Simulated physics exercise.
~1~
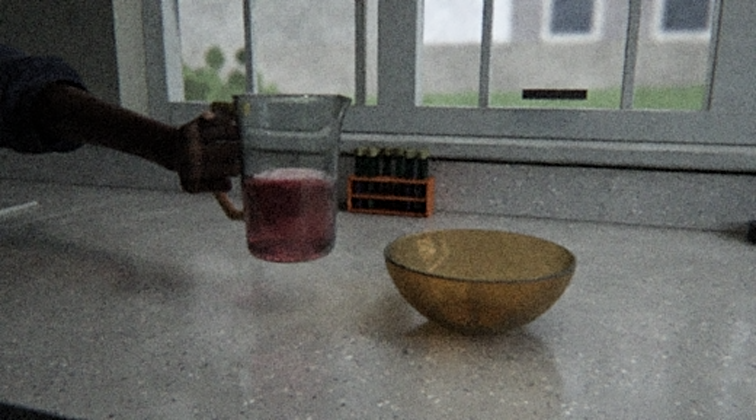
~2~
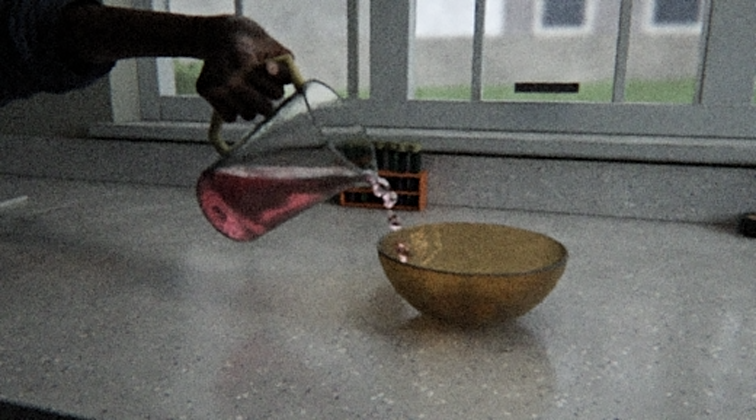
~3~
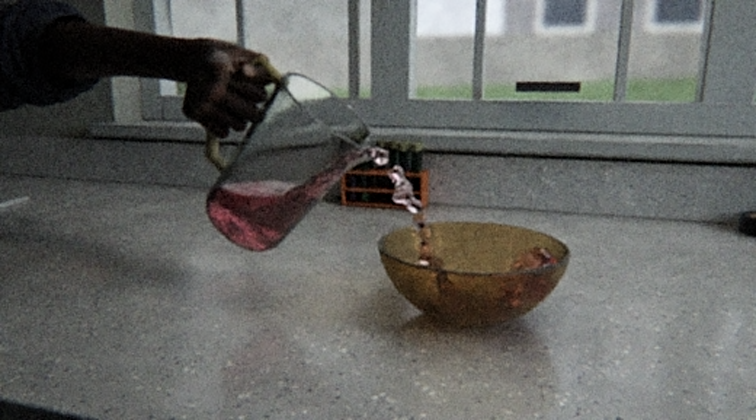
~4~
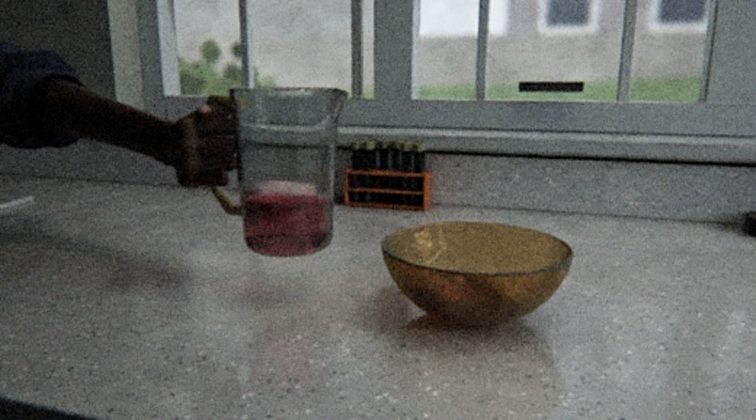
A hand tips a glass jug twice, pouring pink liquid into an amber bowl, then levels it.
